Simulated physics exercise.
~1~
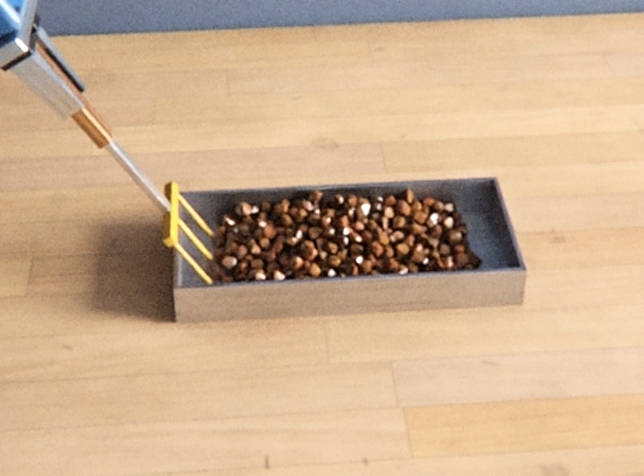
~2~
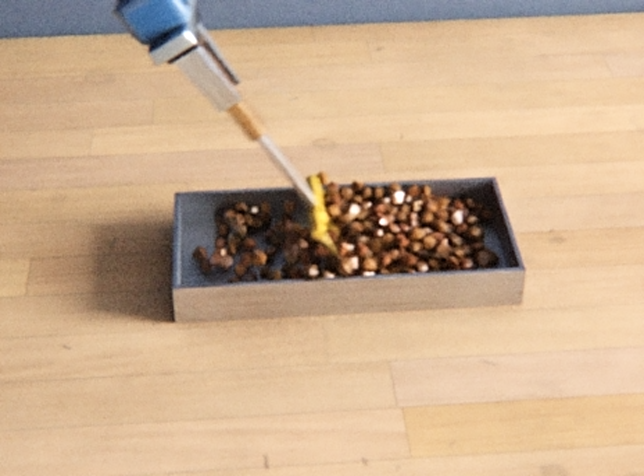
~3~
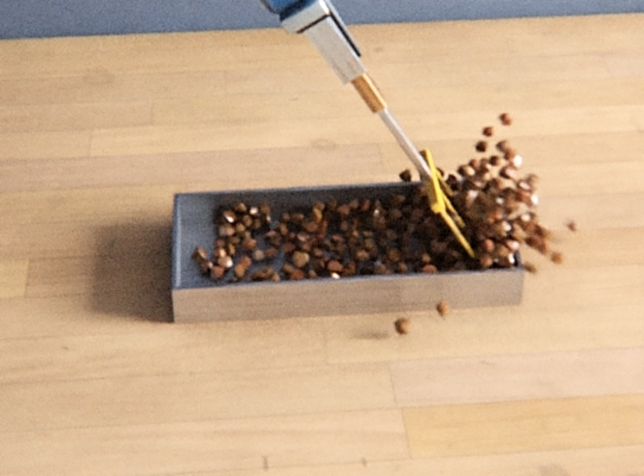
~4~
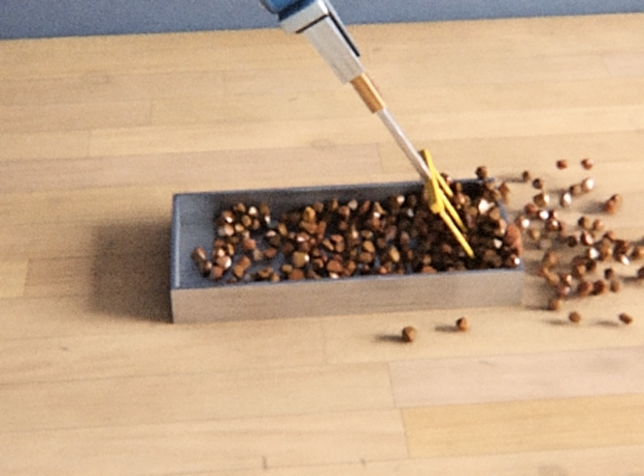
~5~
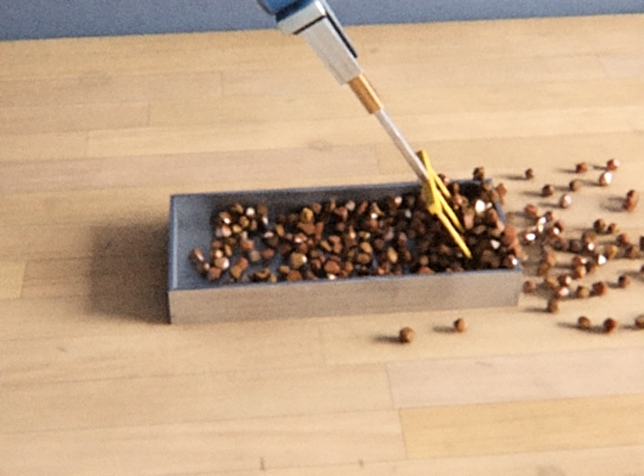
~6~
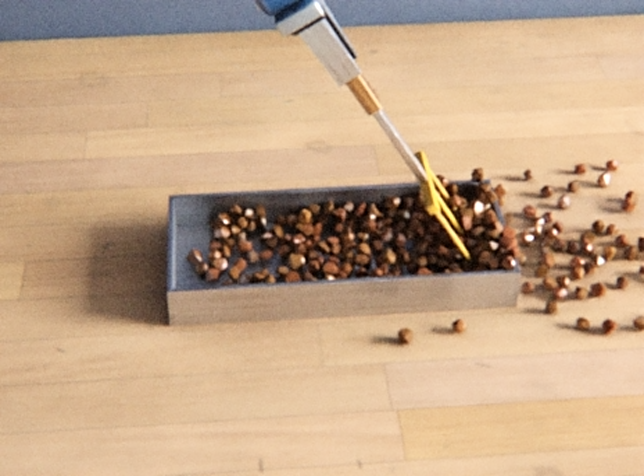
In this clip, a robotic arm sweeps a yellow comb rightward through brown pellets in a shallow gray tray on a wooden surface, flinging some over the right end. The comb stops near that end, with most pellets still in the tray and the rest scattered outside.
